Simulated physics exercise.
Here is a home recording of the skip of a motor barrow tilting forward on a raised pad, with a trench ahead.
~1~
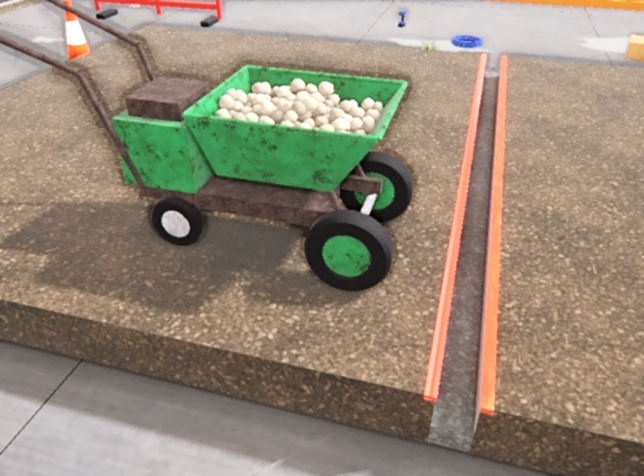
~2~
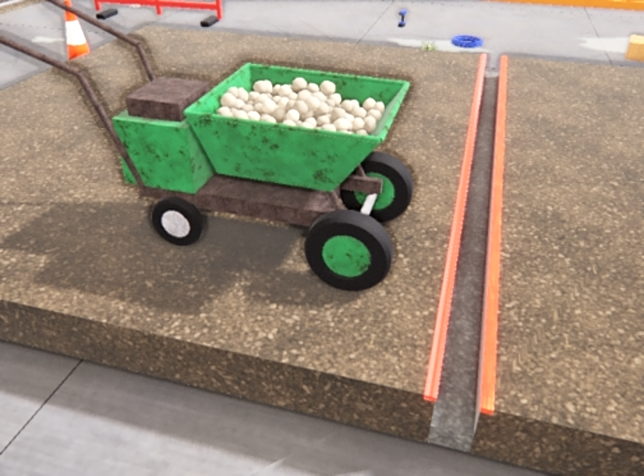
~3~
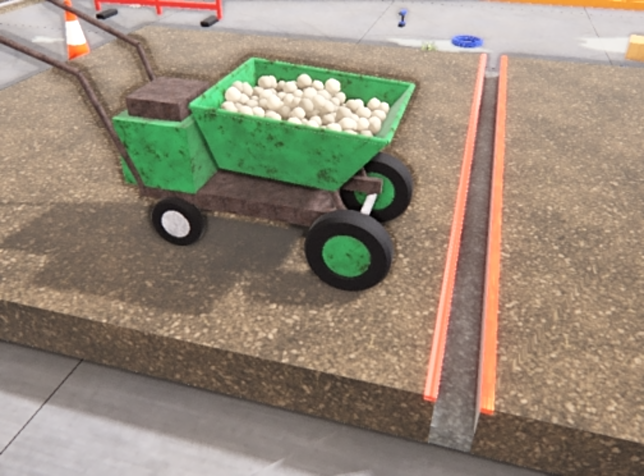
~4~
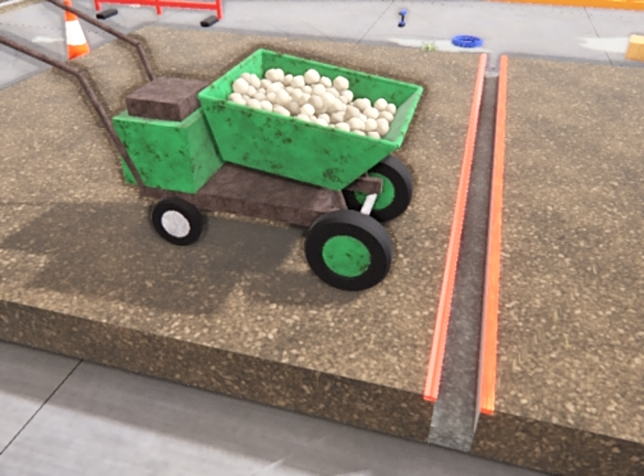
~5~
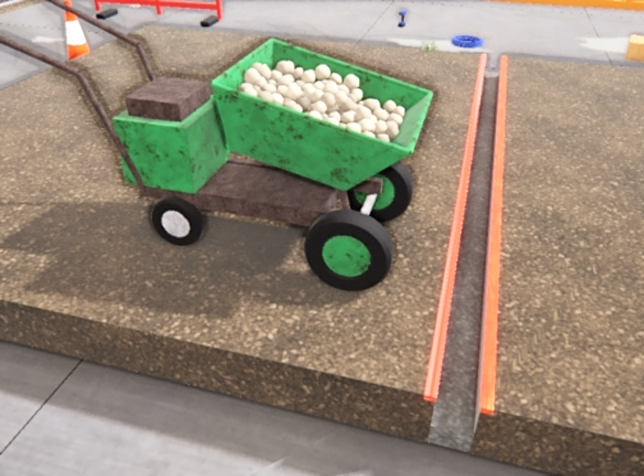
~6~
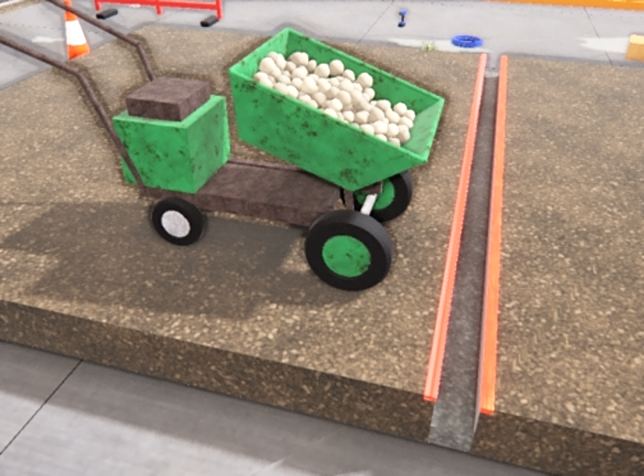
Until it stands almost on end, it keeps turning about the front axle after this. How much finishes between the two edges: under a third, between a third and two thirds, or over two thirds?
I predict a trench share smaller than one third.
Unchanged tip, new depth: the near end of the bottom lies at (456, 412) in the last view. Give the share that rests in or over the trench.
20 per cent, roughly.
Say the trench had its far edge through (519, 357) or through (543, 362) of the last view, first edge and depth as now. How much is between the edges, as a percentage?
In order: 50 per cent, then 70 per cent.
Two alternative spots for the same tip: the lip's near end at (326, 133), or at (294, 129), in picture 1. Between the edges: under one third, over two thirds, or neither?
Place one, one to two thirds; place two, between a third and two thirds.
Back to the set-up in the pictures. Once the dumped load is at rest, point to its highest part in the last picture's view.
I'd put the summit somewhere around pixel (524, 251).
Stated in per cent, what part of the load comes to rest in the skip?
Around 0 in a hundred.
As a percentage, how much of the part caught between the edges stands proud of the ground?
About 0 in a hundred.
Shortly afterwards, skip tipped steeply; the whole lot in the skip.
Next, skip tipped right over; near two thirds in the skip; only a few in or heaped over the trench; near a quarter beyond it; a little falling.
Some moments later, skip tipped right over; a little in the skip; a little in or heaped over the trench; the bulk beyond it.
In the end, skip tipped right over; near a quarter in or heaped over the trench; the bulk beyond it.
